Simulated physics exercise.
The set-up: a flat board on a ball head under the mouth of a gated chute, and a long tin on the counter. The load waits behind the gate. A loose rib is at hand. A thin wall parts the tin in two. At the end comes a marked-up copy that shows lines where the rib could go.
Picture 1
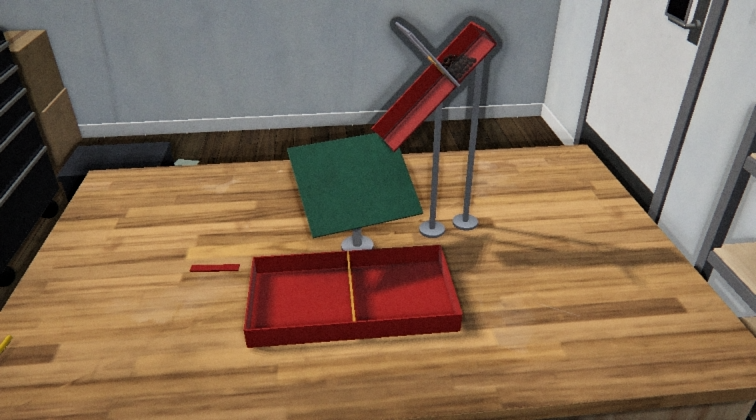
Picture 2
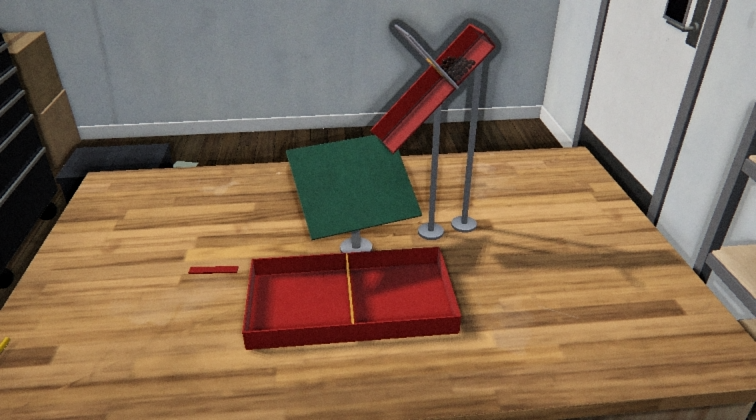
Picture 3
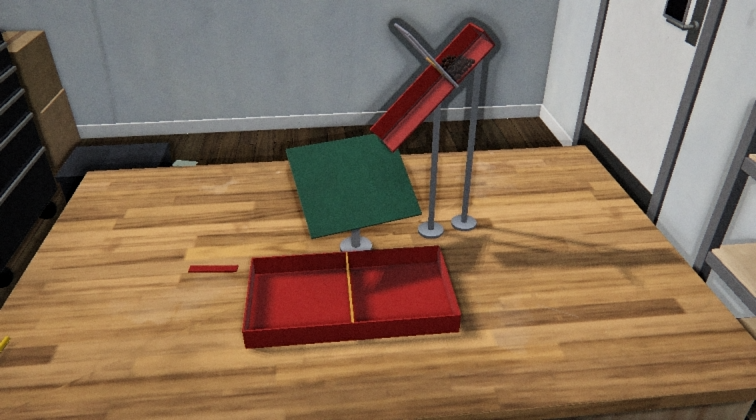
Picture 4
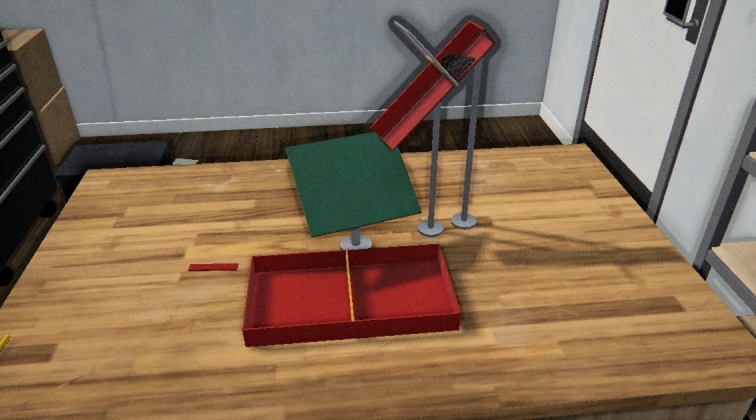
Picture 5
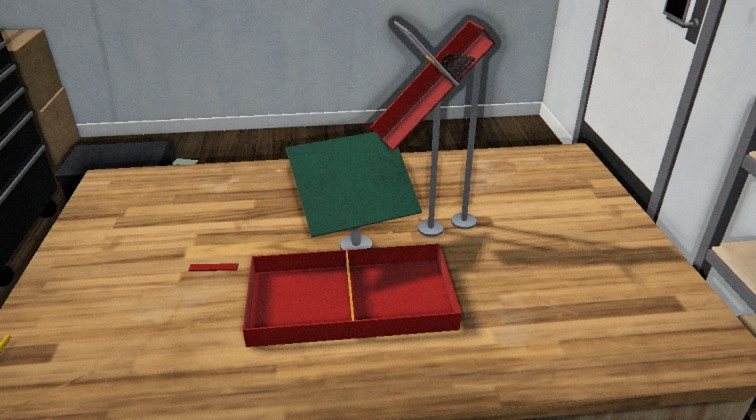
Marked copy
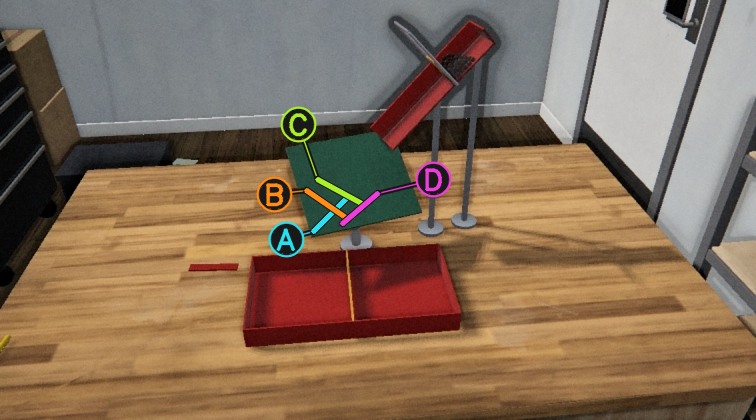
Nothing clearly moves apart from a very slight shift of the view early on. Dark balls stay bunched behind the closed gate of a sloping red chute, above a tilted green board. On the wooden counter, a divided red tin stays empty, with a small red strip lying to its left.
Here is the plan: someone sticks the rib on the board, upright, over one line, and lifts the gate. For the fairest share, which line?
Line A.
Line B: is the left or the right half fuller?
The right half.
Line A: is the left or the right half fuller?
Left.
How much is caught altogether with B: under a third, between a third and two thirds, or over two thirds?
It is over two thirds.
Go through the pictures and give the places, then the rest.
The first picture shows load behind the gate near (456, 68), chocolate balls; lip of the chute near (389, 146), sloping fairly steeply.
The second picture shows middle of the board near (354, 183), tilted fairly steeply; middle of its low edge near (369, 227); of its high edge near (340, 141).
The third picture shows front corners of the tin near (243, 331) and (460, 315); front end of its middle wall near (353, 323); gate still shut near (434, 64).
The fourth picture shows middle of the load near (454, 67); lip near (388, 145).
The fifth picture shows middle of the load near (454, 67); lip near (388, 145).
On the marked copy, line A from (347, 197) to (313, 231); line B from (306, 190) to (348, 219); line C from (317, 179) to (361, 203); line D from (377, 193) to (342, 223).
With A, of what is caught, close to two thirds in the left half, close to a third in the right.
With B, of what is caught, a small share in the left half, all but a few in the right.
With C, of what is caught, a small share in the left half, all but a few in the right.
With D, of what is caught, the whole lot in the left half, none at all in the right.
